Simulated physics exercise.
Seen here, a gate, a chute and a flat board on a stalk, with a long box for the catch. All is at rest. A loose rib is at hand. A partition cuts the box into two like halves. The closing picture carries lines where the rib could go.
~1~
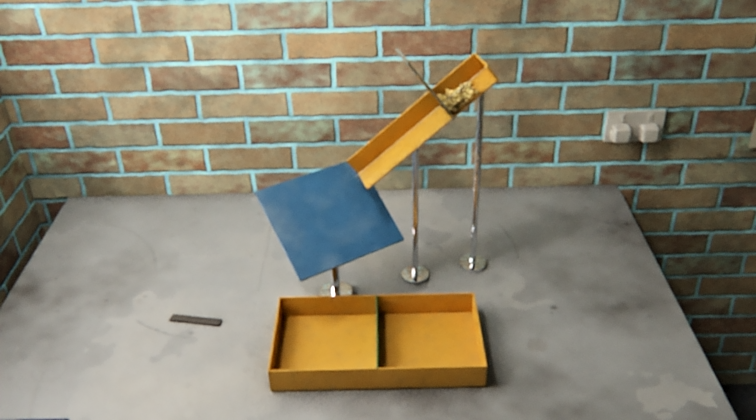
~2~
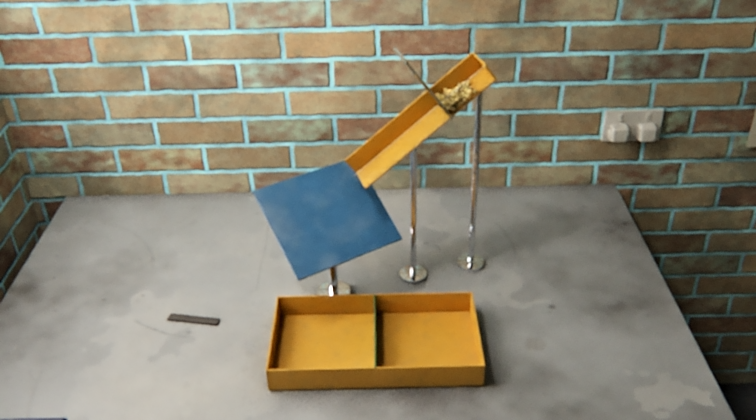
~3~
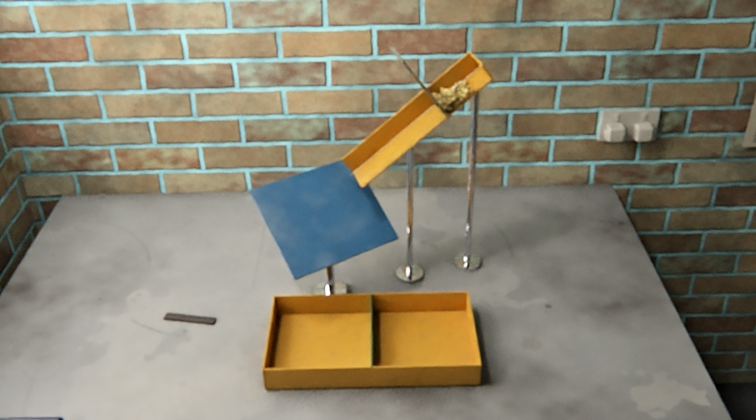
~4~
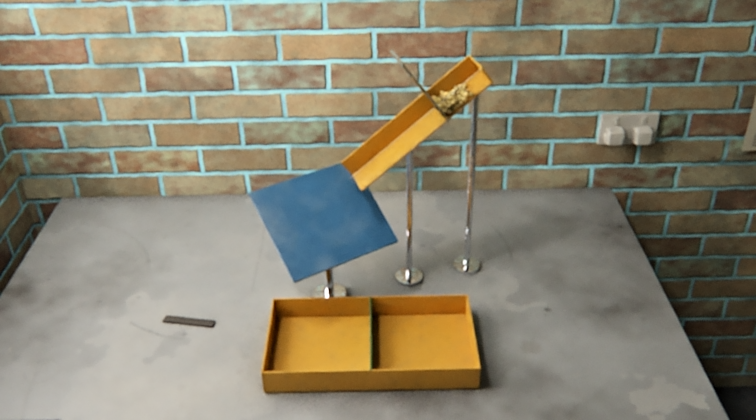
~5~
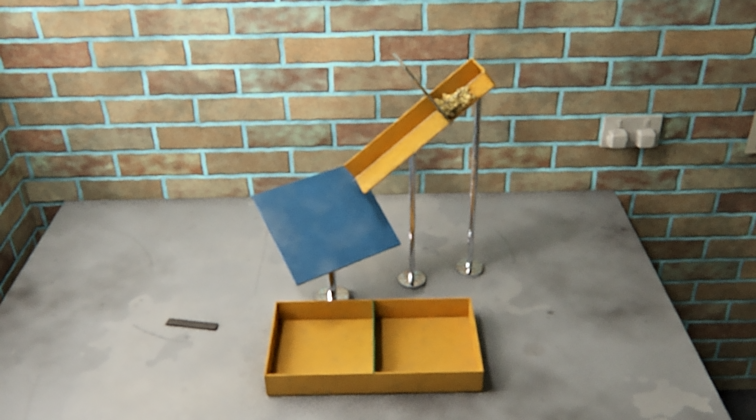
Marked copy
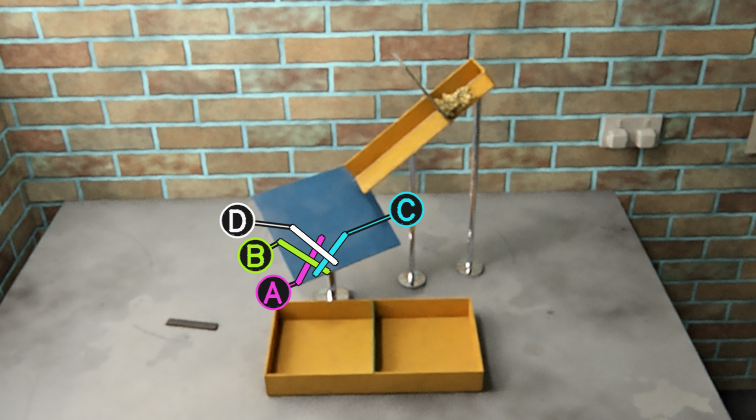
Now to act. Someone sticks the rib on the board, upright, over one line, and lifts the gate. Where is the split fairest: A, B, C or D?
Best: D.
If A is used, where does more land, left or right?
The left half.
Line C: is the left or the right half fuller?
Left.
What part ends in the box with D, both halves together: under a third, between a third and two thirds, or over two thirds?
Over two thirds.
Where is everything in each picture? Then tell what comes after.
The first picture shows load behind the gate at (457, 99), soya beans; lip of the chute at (363, 182), sloping fairly steeply.
The second picture shows middle of the board at (329, 215), tilted fairly steeply; middle of its low edge at (353, 259); of its high edge at (306, 173).
The third picture shows front corners of the box at (263, 369) and (481, 365); front end of its middle wall at (372, 367).
The fourth picture shows middle of the load at (452, 101); lip at (357, 183).
The fifth picture shows middle of the load at (454, 104); lip at (360, 186).
On the marked copy, line A from (321, 237) to (298, 282); line B from (280, 241) to (327, 271); line C from (344, 234) to (315, 273); line D from (292, 227) to (335, 262).
For line A, of what is caught, nearly all in the left half, a small part in the right.
For line B, of what is caught, most in the left half, a small part in the right.
For line C, of what is caught, nearly all in the left half, a stray few in the right.
For line D, of what is caught, about half in the left half, about half in the right.
